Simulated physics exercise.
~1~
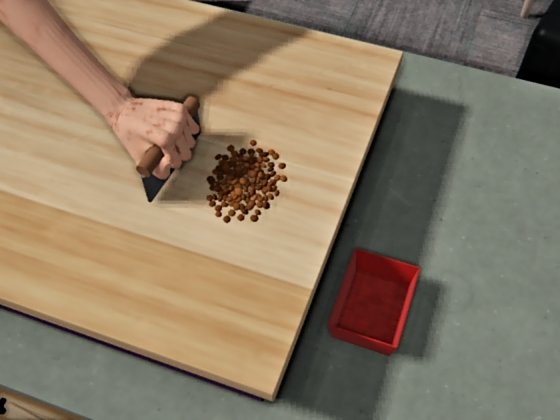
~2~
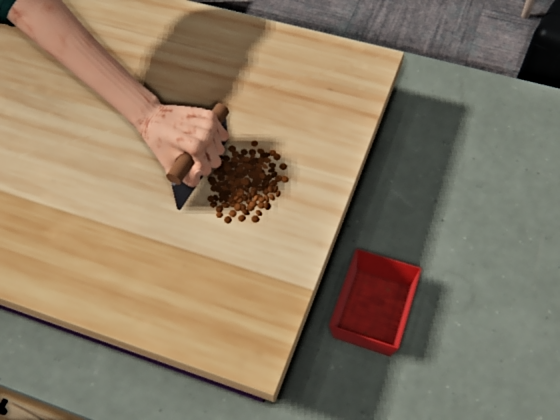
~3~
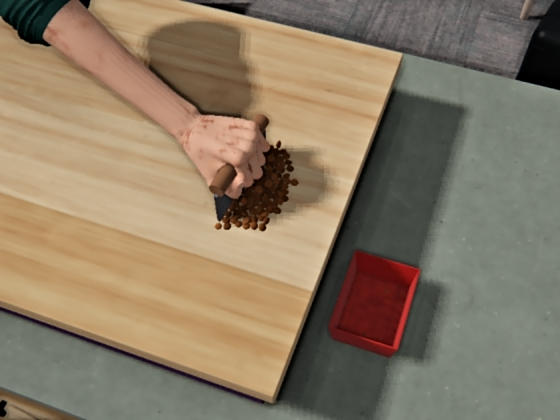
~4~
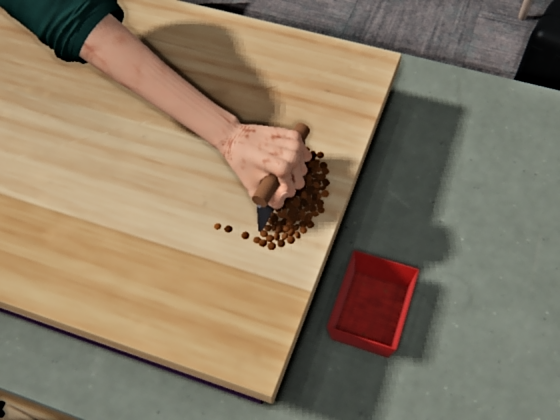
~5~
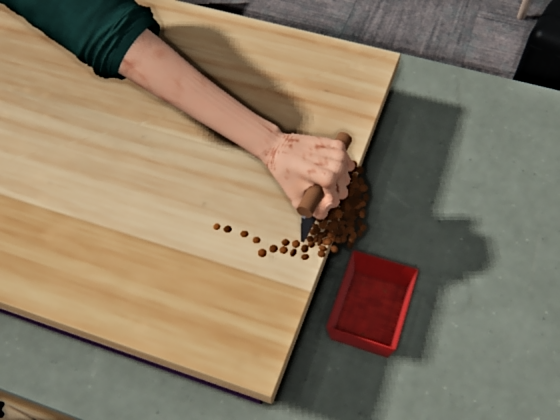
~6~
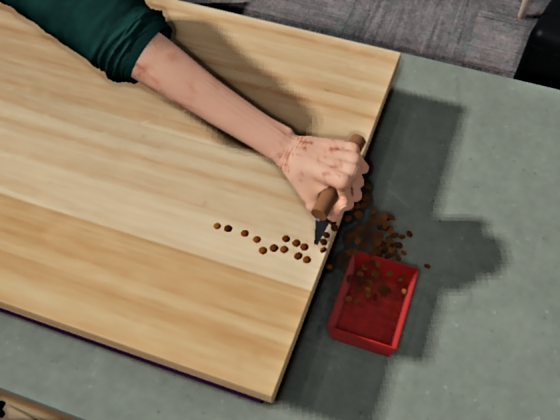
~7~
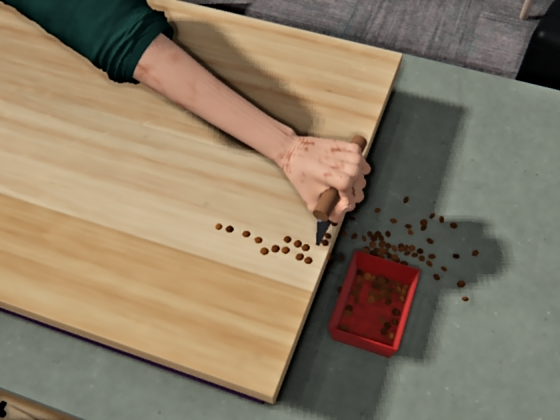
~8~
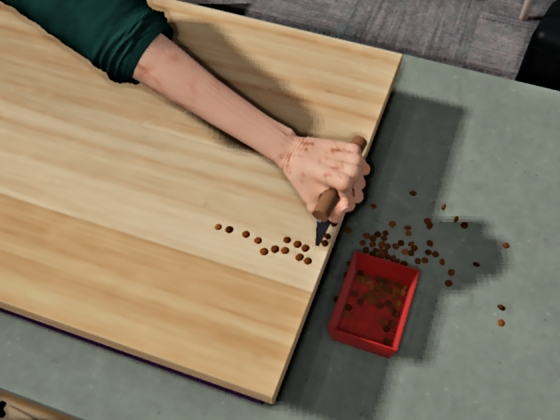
A hand in a dark green sleeve grips a wooden-handled scraper on a pale wooden board, seen from above by a slightly swaying camera. To its right lies a heap of small brown kibble, and a red tin sits on the grey-green counter beyond the board's edge. The hand pushes the blade rightward into the heap, sweeping it along while a thin trail stays behind. At the edge the scraper stops and the pieces spill over. Some land in the tin, but more scatter across the counter around it, and a few remain on the board.
